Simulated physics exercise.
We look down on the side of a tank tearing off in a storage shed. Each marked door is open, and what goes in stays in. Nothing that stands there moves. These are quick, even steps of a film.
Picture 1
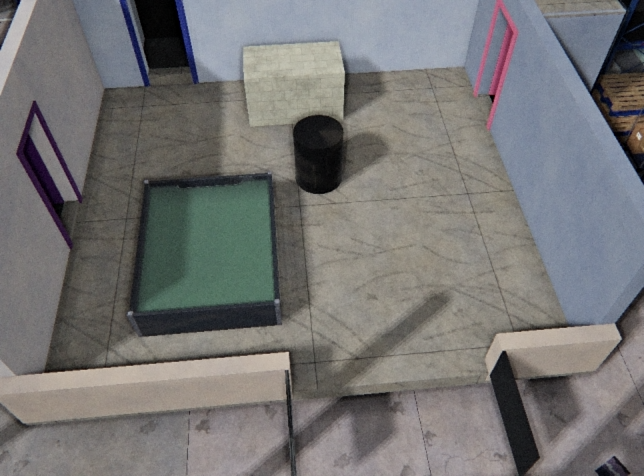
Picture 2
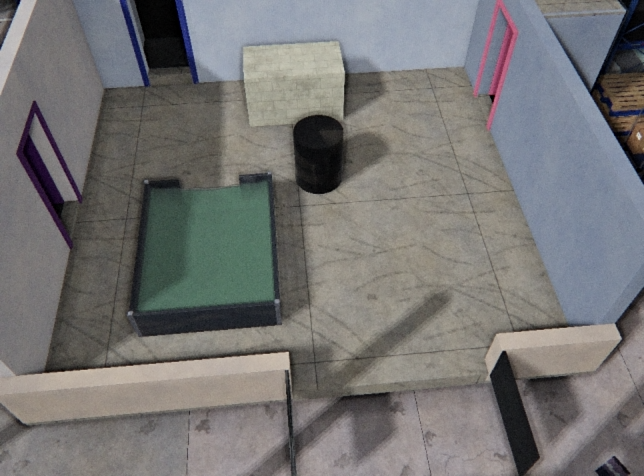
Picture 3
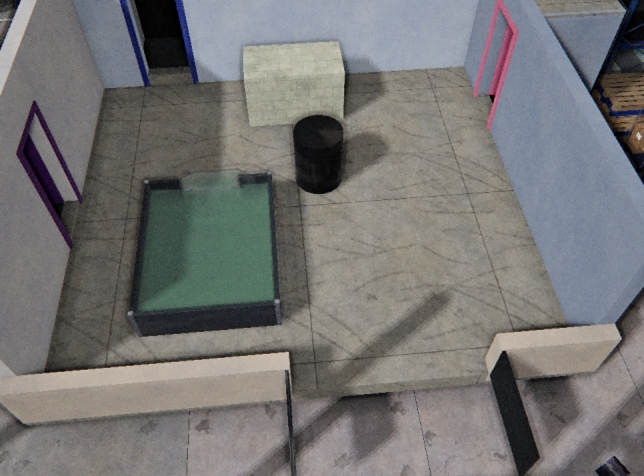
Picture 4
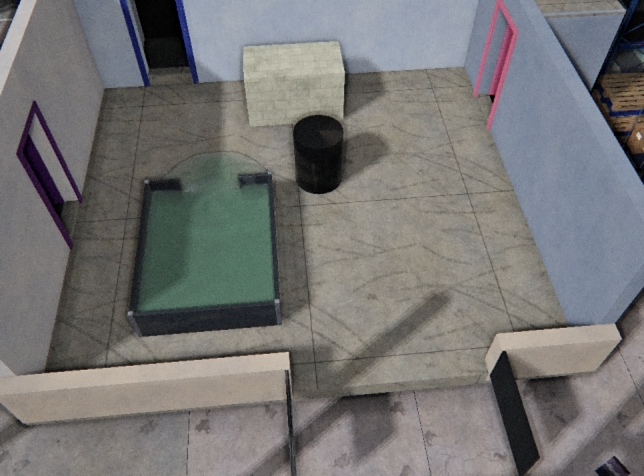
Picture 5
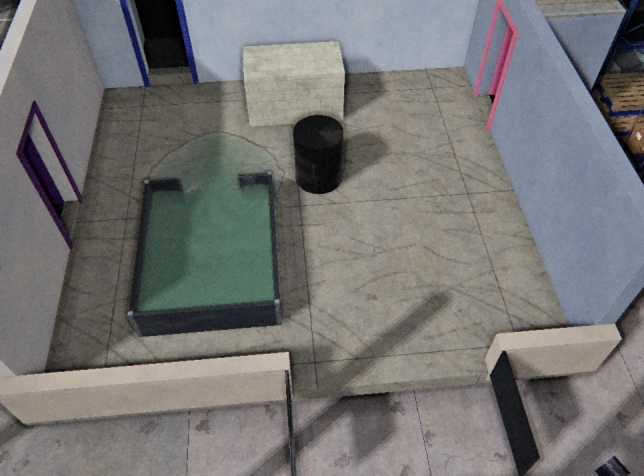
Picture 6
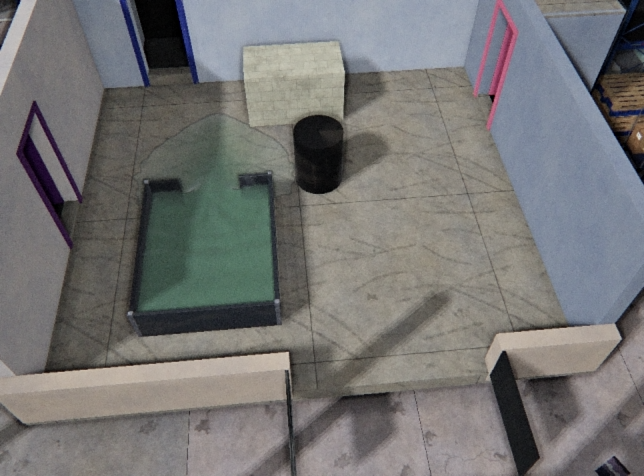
In a storage shed, a dark-sided open tank of green water sat still beside a black drum until part of its far side gave way, and water poured through the gap, fanning out across the floor.
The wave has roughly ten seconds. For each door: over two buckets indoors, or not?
The pink door admits no more than that; the purple door admits no more than that; the blue door admits no more than that.
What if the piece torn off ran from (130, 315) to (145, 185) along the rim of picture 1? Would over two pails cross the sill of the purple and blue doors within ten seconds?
Then: Purple passes that mark, blue lets less in.
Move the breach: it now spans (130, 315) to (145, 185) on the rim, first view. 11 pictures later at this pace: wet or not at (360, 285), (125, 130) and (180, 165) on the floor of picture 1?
One after the other: Free of water, covered, free of water.
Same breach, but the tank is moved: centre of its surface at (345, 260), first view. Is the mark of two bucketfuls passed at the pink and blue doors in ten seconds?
Then: Pink takes more, blue is under.
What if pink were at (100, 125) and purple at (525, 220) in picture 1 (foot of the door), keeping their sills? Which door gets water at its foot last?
Last comes the purple-painted one.
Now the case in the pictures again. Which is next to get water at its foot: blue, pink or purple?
I say the blue one.
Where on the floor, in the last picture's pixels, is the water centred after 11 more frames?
Roughly at (213, 213).
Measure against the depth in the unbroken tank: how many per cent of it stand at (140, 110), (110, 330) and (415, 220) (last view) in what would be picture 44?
In turn 20, 2 and 2 in a hundred.
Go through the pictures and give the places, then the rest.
The first frame shows the open tank at (207, 241) is whole and still.
In the second frame, water pours out on the open tank's far side and has run to a hidden place.
In the third frame, water pours out on the open tank's far side and has run to (238, 173).
In the fourth frame, water pours out on the open tank's far side and has run to (222, 154).
In the fifth frame, the front is at (219, 135), out from the gap on the open tank's far side.
In the sixth frame, water pours out on the open tank's far side and has run to (219, 116).
A moment on, water covers 20 % of the floor; the pink door not reached, the purple door not reached, the blue door wet at the sill, nothing in.
Next, water covers 25 % of the floor; the pink door not reached, the purple door not reached, the blue door wet at the sill, nothing in.
Then, water covers 40 % of the floor; the pink door wet at the sill, nothing in, the purple door not reached, the blue door wet at the sill, nothing in.
Later, water covers 55 % of the floor; the pink door under two buckets in, the purple door wet at the sill, nothing in, the blue door wet at the sill, nothing in.
In the end, water covers 85 % of the floor; the pink door under two buckets in, the purple door wet at the sill, nothing in, the blue door wet at the sill, nothing in.
